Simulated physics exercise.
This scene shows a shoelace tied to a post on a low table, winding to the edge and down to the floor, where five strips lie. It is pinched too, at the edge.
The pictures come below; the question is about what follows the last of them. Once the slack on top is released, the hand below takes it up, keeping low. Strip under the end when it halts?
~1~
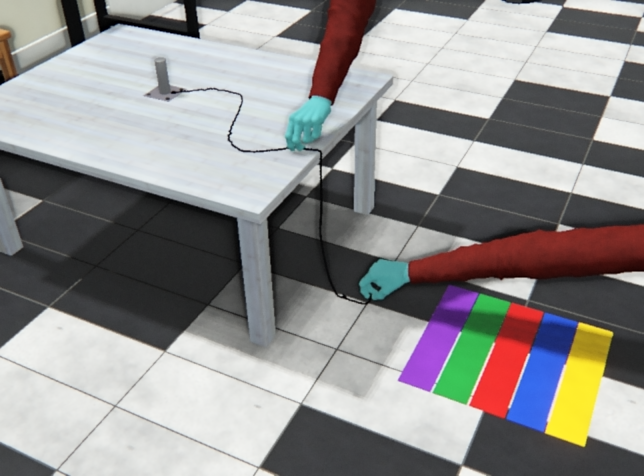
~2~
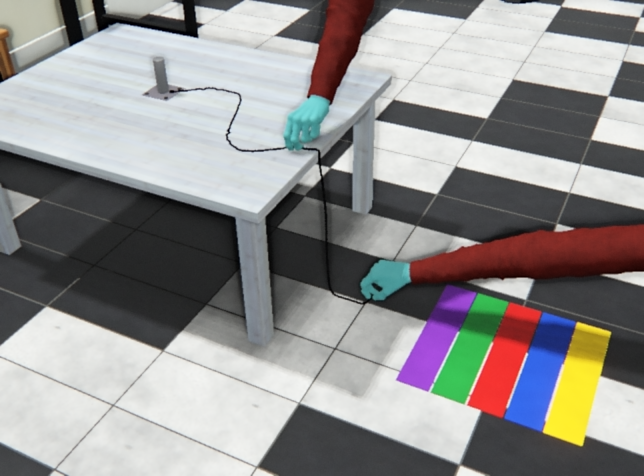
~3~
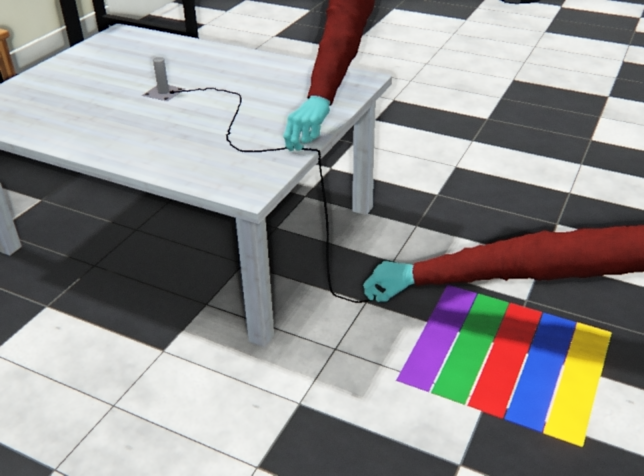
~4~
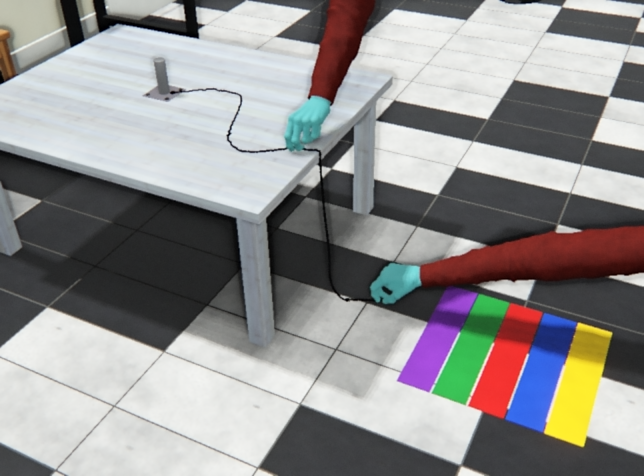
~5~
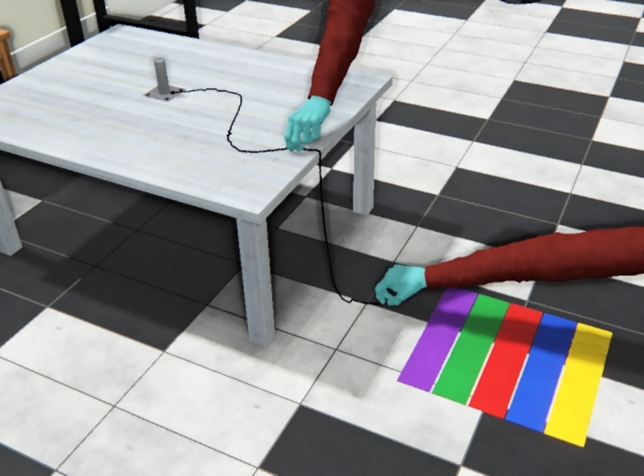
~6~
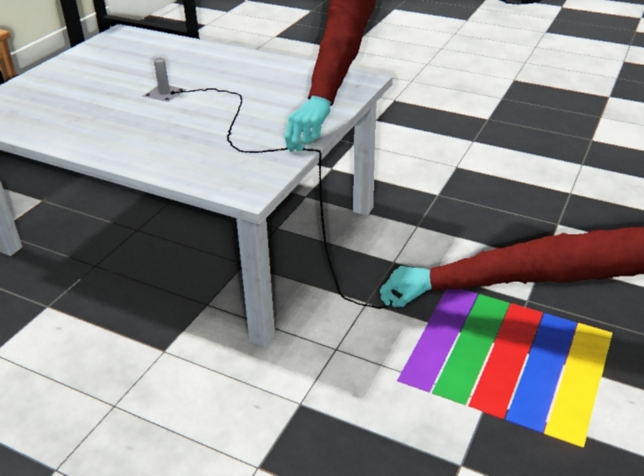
Yellow strip.
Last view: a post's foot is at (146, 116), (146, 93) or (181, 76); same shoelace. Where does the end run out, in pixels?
Taking the tries in turn, you get (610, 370), (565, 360) and (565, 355).
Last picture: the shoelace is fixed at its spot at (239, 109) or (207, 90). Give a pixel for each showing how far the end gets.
The spots come out as (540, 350) and (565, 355), in that order.
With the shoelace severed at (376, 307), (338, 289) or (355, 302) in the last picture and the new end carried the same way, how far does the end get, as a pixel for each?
In order, it ends up near (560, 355), (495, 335) and (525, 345).
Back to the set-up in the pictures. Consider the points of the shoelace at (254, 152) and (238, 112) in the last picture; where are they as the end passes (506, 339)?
Point one: (325, 165); point two: (262, 119).
Soon after, end near (505, 339); over red.
Then, end near (555, 354); over blue.
At full stretch, end near (587, 364); over yellow. Over yellow.
